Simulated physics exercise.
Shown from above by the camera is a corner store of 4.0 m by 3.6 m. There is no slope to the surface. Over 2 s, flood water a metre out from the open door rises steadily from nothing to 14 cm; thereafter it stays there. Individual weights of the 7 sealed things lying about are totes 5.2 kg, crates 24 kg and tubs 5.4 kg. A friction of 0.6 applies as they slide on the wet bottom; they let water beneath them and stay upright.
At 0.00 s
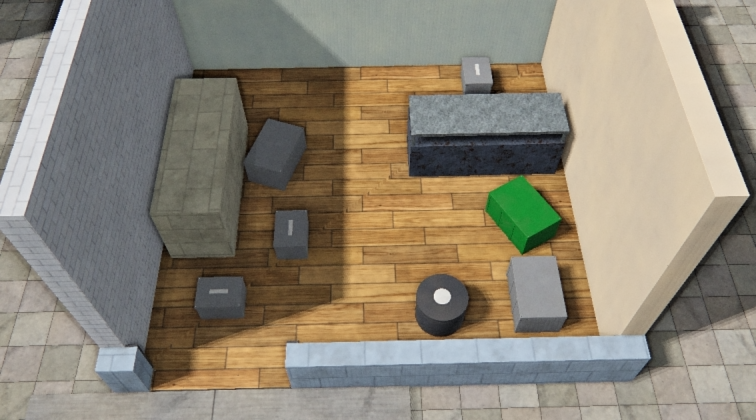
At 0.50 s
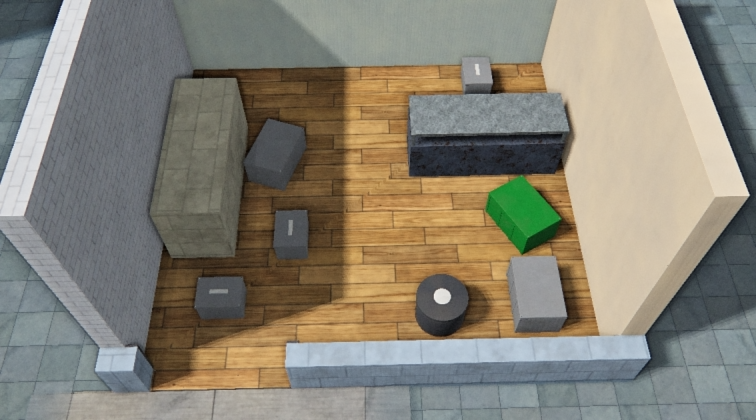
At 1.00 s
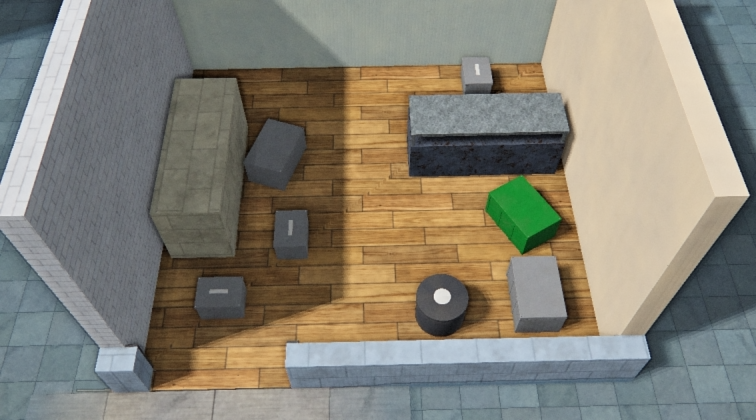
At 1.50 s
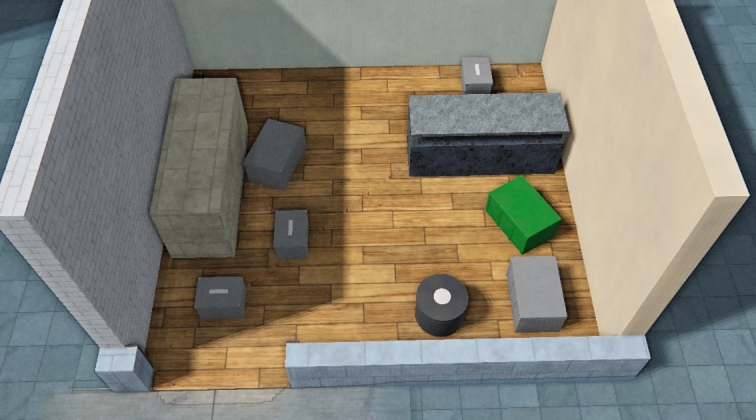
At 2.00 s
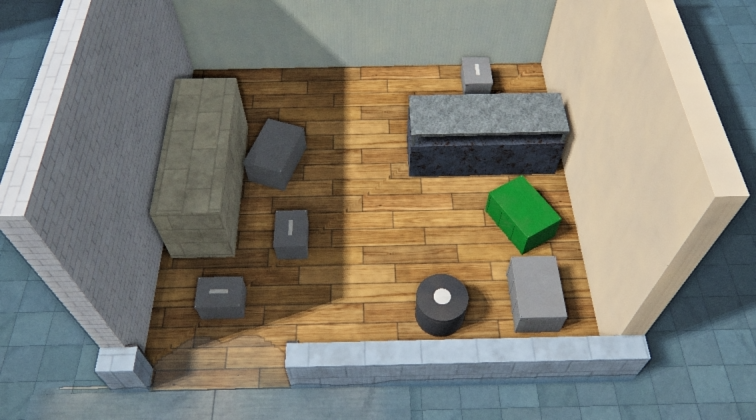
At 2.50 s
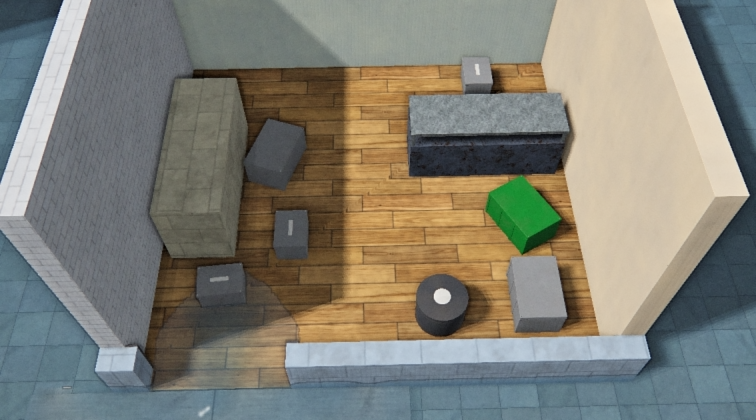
A long grey-green block stands along the left wall of a small corner store with a wooden floor, seen from above by a still camera. A green crate sits at right between a dark counter and a pale grey box, with a black cylinder near the low front wall and darker grey boxes at left. Water darkens the paving outside, then spreads thinly through the front-left gap, and the nearest grey box shifts slightly.
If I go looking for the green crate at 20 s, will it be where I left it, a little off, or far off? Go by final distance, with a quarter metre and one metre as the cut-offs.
You will find it a little off.
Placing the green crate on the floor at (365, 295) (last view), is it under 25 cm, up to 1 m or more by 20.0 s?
I'd say it sits almost still.
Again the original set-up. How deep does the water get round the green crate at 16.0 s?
I'd say around 9 cm.
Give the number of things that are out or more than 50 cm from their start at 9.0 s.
2.
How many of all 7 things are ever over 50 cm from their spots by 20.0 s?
My count gives 4.
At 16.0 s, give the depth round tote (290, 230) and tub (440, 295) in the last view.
Depths: Near 10 cm, then near 7 cm.
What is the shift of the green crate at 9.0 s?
By then it has shifted roughly 0 cm.
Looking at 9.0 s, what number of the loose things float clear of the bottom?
Tally: 2 of them.
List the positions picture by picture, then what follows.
The first frame shows the green crate at (525, 205) rests on the ground; 0.0 m2 under water; 0 of 7 have shifted.
The second frame shows the green crate at (525, 205) rests on the ground; water covers 0.0 m2; 0 of 7 have shifted.
The third frame shows the green crate at (525, 205) rests on the ground; water covers 0.0 m2; 0 of 7 have shifted.
The fourth frame shows the green crate at (525, 205) rests on the ground; water covers 0.0 m2; 0 of 7 have shifted.
The fifth frame shows the green crate at (525, 205) rests on the ground; 0.2 m2 under water; 0 of 7 have shifted.
The sixth frame shows the green crate at (525, 205), on the bottom; 0.7 m2 under water; 1 of 7 have shifted.
After 4.0 s the green crate is near (525, 205), 0.0 m from its start, aground; 1 afloat.
After 9.0 s the green crate is near (525, 205), 0.0 m from its start, aground; 2 afloat.
After 16.0 s the green crate is near (525, 205), 0.0 m from its start, aground; 4 afloat.
After 20.0 s the green crate is near (530, 239), 0.4 m from its start, afloat; 7 afloat.
